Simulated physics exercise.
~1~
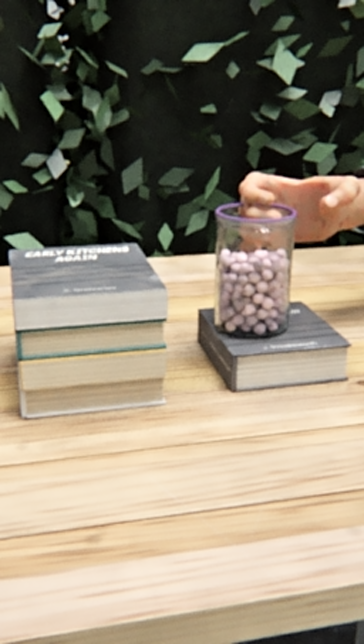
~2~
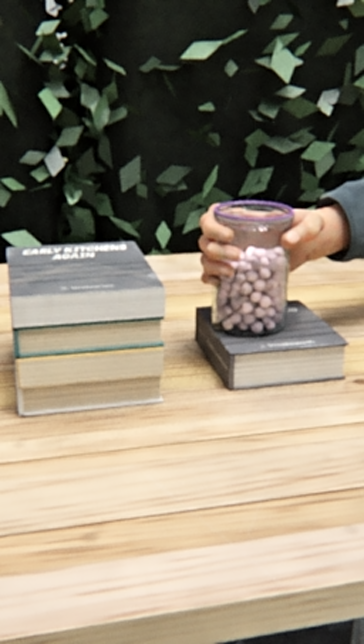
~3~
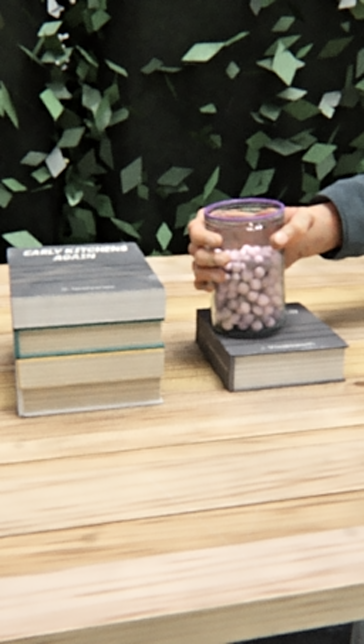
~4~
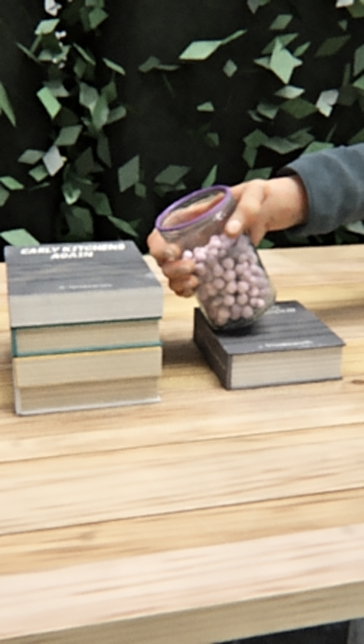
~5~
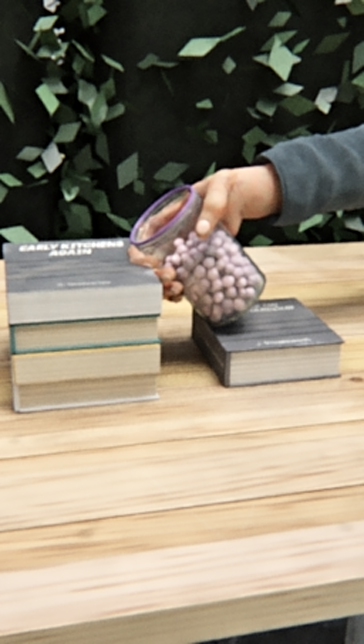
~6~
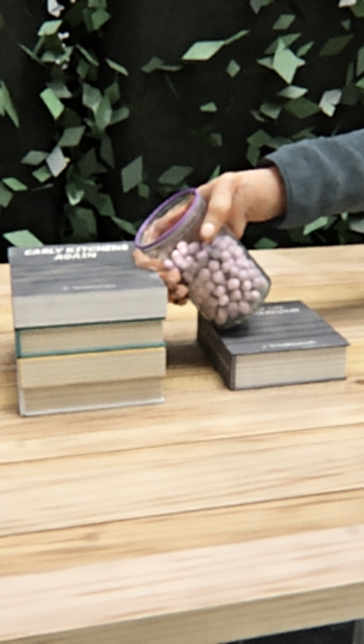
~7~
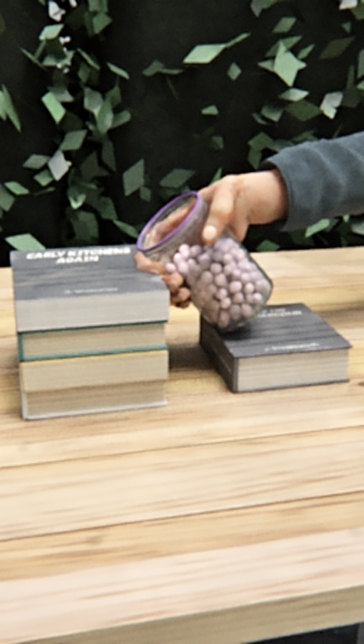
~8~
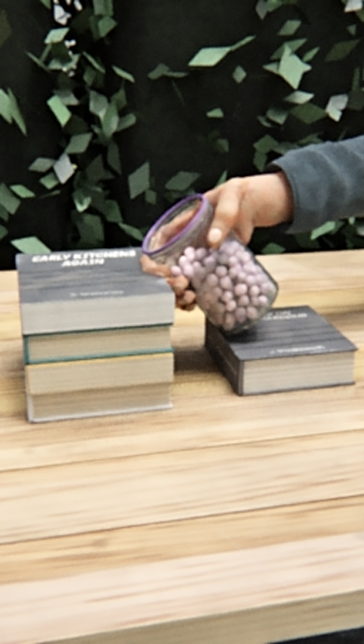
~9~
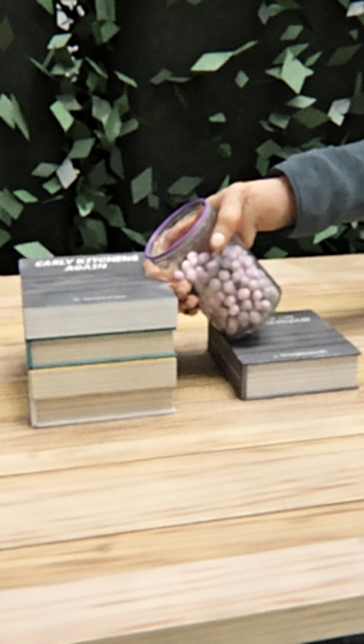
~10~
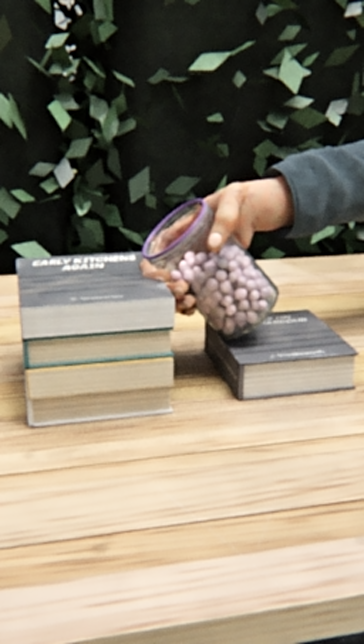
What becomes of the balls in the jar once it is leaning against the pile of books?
The balls all stay inside the jar as the hand holds it leaning toward the stack.
A hand tips an open jar of pinkish balls left against a stack of books, spilling none.
